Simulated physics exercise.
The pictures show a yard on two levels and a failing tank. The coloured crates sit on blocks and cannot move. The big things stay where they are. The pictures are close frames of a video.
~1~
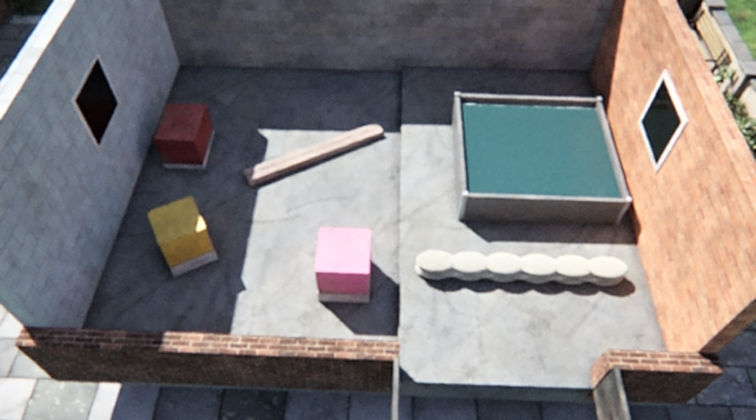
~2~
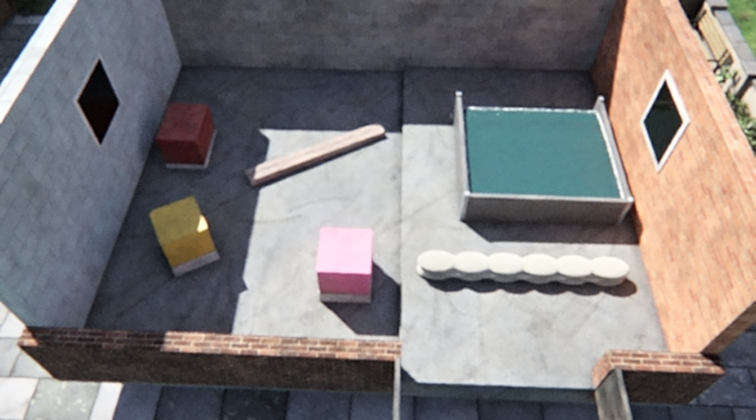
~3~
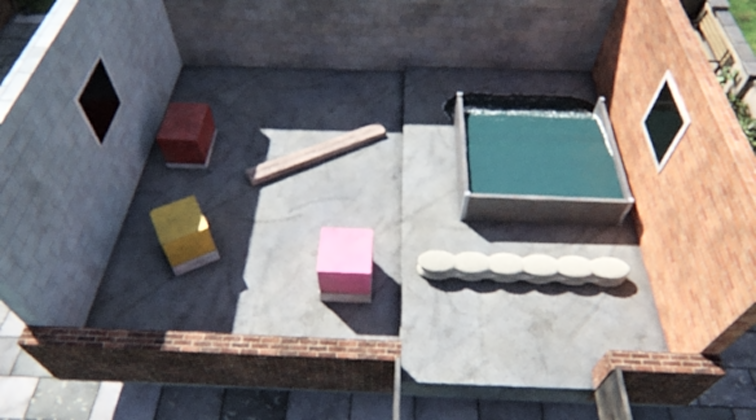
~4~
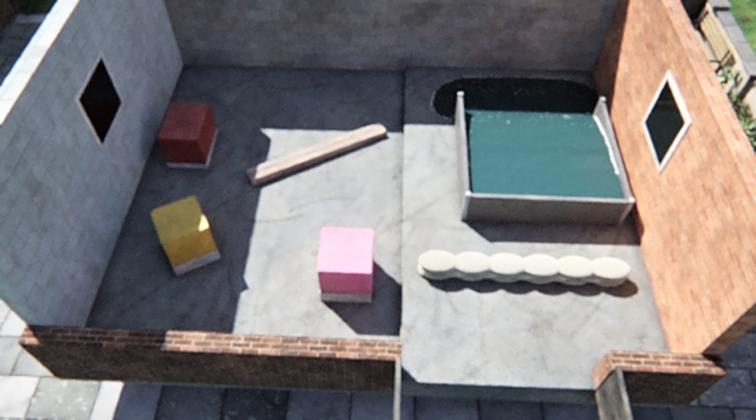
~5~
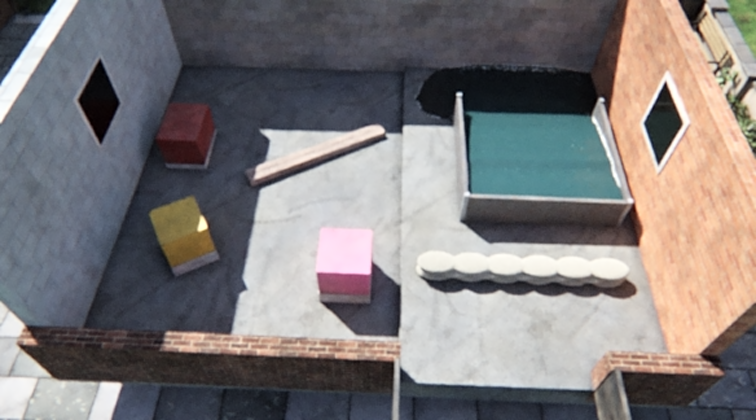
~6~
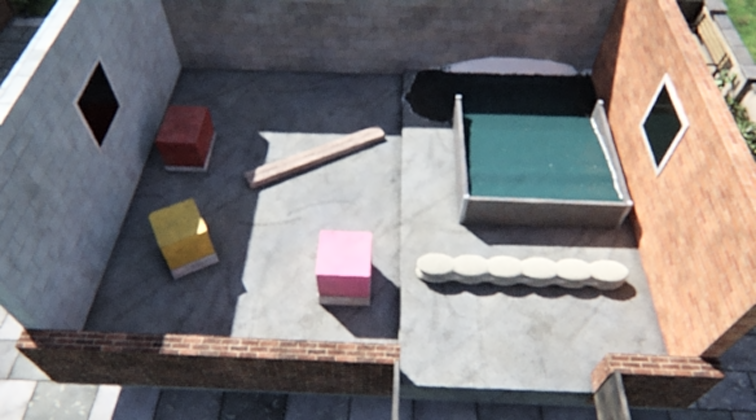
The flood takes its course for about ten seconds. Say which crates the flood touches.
In the end: The yellow crate escapes dry; the red crate is wetted; the pink crate escapes dry.
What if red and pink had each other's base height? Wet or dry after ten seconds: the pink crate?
My reading: The pink crate keeps dry.
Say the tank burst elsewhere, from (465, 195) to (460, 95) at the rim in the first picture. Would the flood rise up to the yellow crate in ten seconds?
Then: The yellow one gets wet.
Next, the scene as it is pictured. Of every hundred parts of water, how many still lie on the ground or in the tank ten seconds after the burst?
I make it 98 per cent.
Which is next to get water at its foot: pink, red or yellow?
That is the red crate.
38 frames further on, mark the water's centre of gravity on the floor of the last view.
At about (398, 154).
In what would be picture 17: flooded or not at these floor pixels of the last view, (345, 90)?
Answer: Awash.
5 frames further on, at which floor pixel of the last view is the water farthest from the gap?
I would point to (363, 74).
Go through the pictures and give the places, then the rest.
Still water in the open tank at (535, 147), in the first frame.
Water pours out on the open tank's far side and has run to a hidden place, in the second frame.
The front is at a hidden place, out from the gap on the open tank's far side, in the third frame.
The front is at (598, 96), out from the gap on the open tank's far side, in the fourth frame.
Water pours out on the open tank's far side and has run to (580, 72), in the fifth frame.
The front is at (427, 70), out from the gap on the open tank's far side, in the sixth frame.
A moment on, water covers 15 % of the floor; the yellow crate not reached, the red crate not reached, the pink crate not reached.
Next, water covers 20 % of the floor; the yellow crate not reached, the red crate not reached, the pink crate not reached.
Then, water covers 40 % of the floor; the yellow crate not reached, the red crate water round its plinth, the pink crate not reached.
Later, water covers 60 % of the floor; the yellow crate water round its plinth, the red crate water round its plinth, the pink crate water round its plinth.
In the end, water covers 70 % of the floor; the yellow crate stayed above the water, the red crate was topped, the pink crate stayed above the water.
